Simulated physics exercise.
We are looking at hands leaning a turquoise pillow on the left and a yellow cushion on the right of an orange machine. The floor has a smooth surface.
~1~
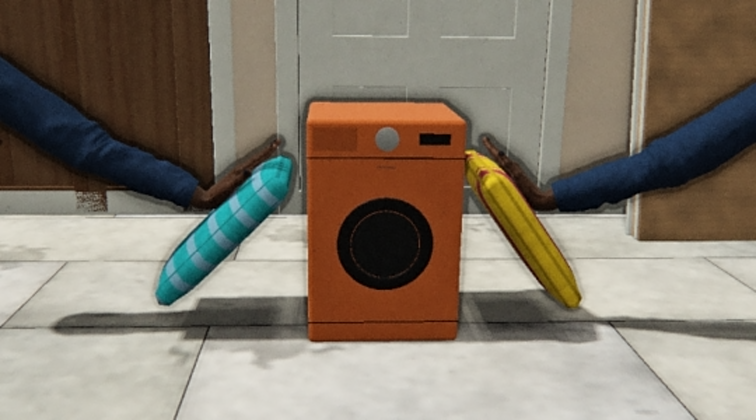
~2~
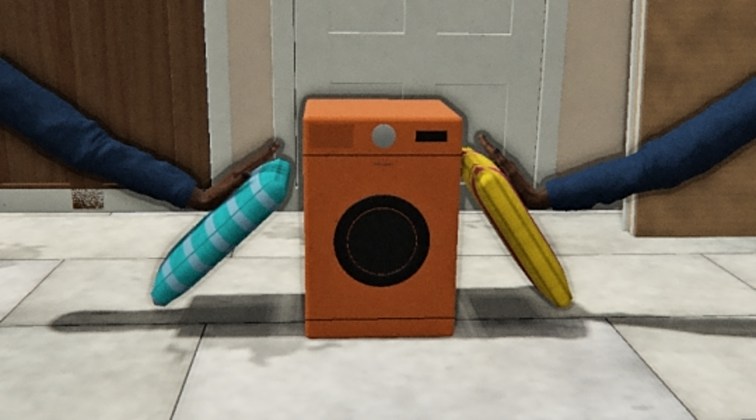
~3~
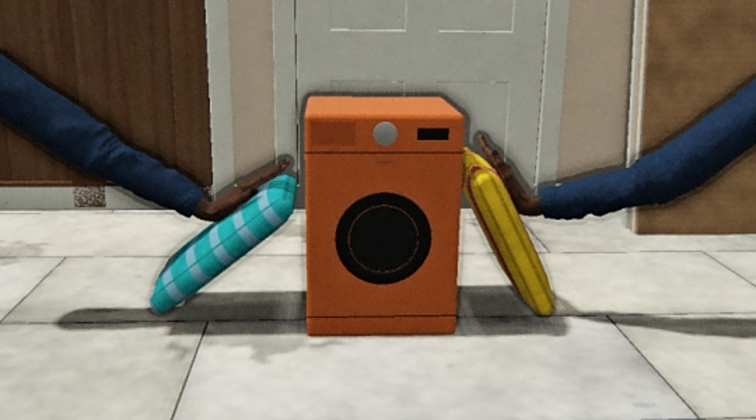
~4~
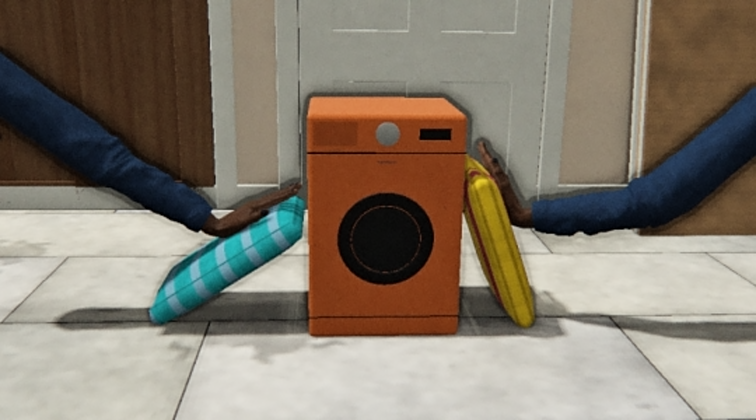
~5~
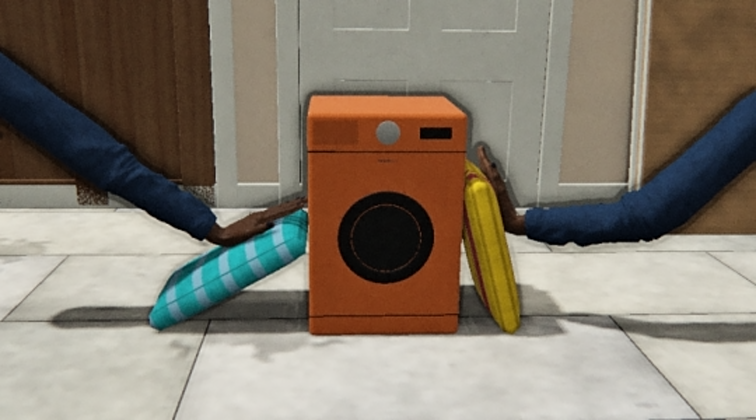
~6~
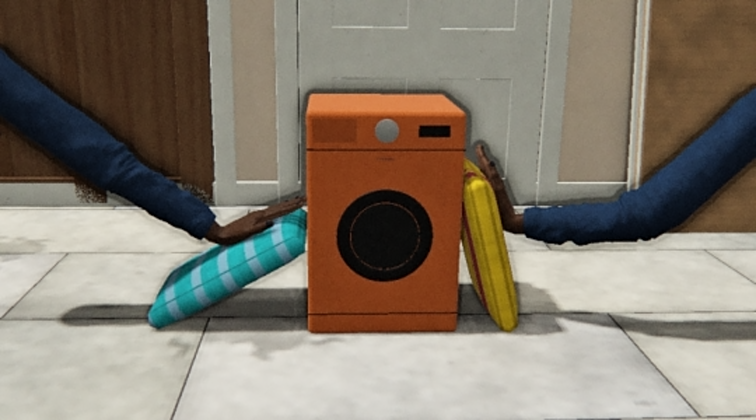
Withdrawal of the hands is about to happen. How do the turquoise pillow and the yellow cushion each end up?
They end up like this: The turquoise pillow lying down, the yellow cushion propped up.
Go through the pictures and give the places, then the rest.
In the first picture, pillow foot (163, 301), head (282, 185); cushion foot (574, 304), head (491, 183).
In the second picture, pillow foot (158, 301); cushion foot (565, 303).
In the third picture, pillow foot (156, 308); cushion foot (546, 311).
In the fourth picture, pillow foot (156, 319); cushion foot (526, 323).
In the fifth picture, pillow foot (155, 324); cushion foot (511, 329).
In the sixth picture, pillow foot (154, 323), head (301, 246), at a low slant; cushion foot (508, 328), head (477, 185), almost upright.
Then, 0.26 s after the last picture, pillow flat on the floor near (226, 293); cushion leaning near (480, 238).
At rest, pillow flat on the floor near (227, 293); cushion leaning near (479, 238). The turquoise pillow slumps to the floor and the yellow cushion remains propped up.
